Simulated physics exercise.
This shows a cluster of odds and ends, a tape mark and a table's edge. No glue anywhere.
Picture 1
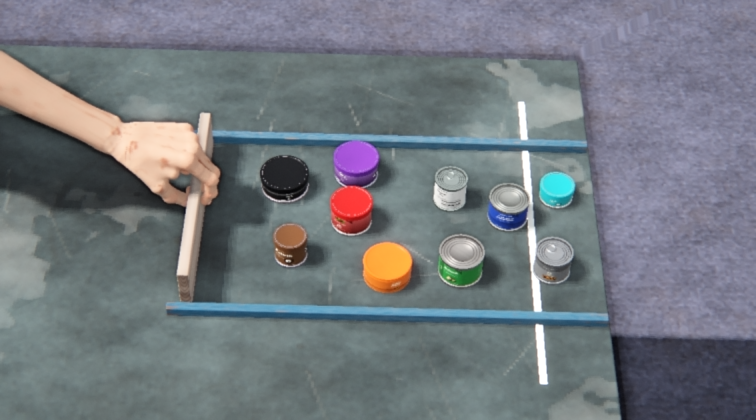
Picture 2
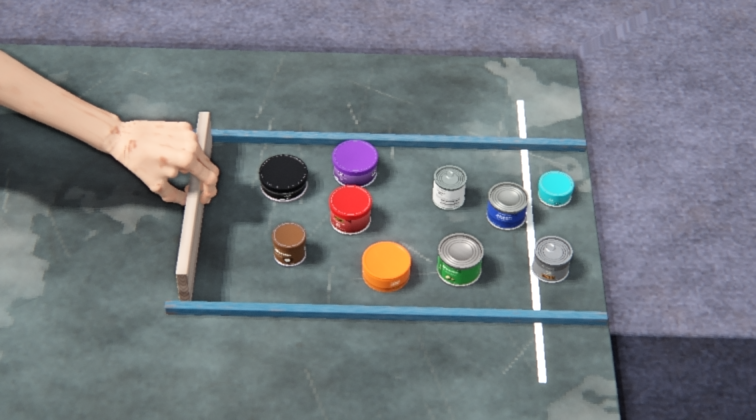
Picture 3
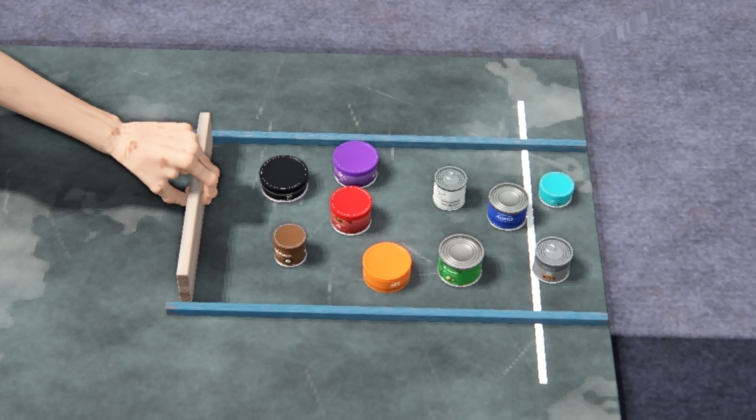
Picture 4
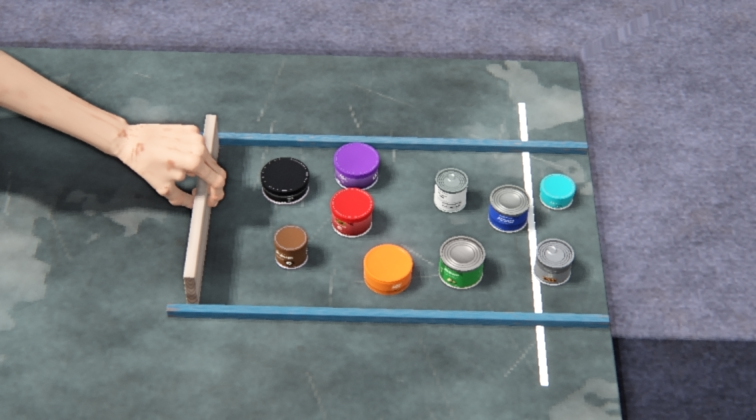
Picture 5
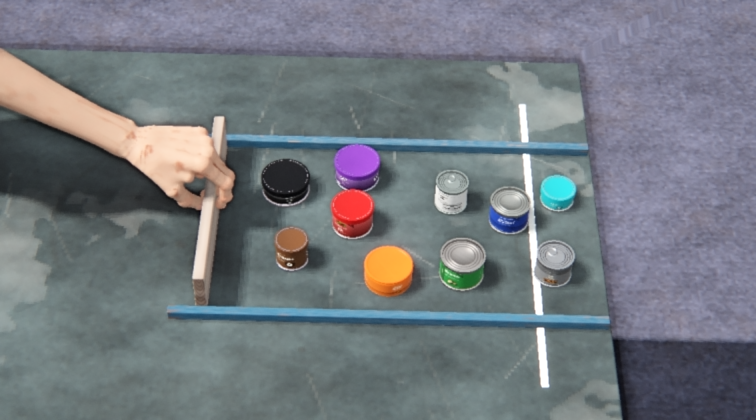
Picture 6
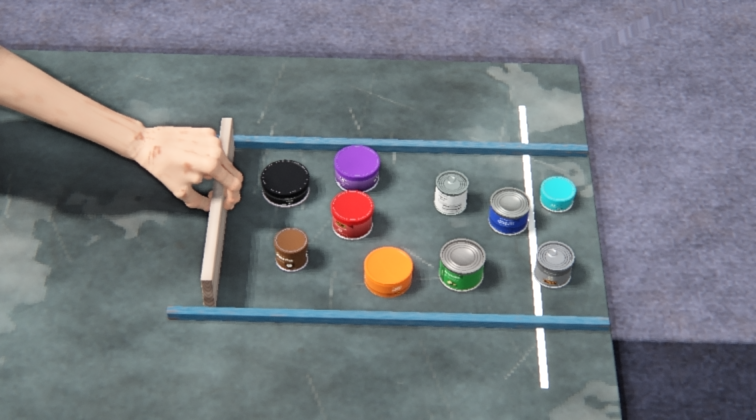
On a dark tabletop, a hand slides a board slightly right toward several small, unmoving tins.
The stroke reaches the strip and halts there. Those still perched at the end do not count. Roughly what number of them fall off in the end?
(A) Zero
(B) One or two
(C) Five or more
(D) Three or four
(B) One or two.
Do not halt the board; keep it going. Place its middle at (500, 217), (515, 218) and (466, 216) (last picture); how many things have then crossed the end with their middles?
0; 1; 0.
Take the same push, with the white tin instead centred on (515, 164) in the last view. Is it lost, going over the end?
From that start, the object then is safe.
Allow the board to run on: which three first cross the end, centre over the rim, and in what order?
Sequence: 1) grey tin, 2) blue pot, 3) turquoise tin.
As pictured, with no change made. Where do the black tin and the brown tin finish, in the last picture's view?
You'll see the black tin at (554, 199), with the brown tin at (553, 259).
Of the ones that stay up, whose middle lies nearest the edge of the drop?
That one is the turquoise tin.
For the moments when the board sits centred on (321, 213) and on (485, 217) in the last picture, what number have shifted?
Respectively 3 and 9.
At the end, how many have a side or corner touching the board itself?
5.
Early on, none off yet; turquoise tin at rest near (557, 195); grey tin at rest near (554, 265); blue pot at rest near (509, 212).
A while later, none off yet; turquoise tin at rest near (557, 195); grey tin at rest near (554, 265); blue pot travelled a little near (525, 217).
Finally, the number that fall off is one or two; lost, blue pot and grey tin.
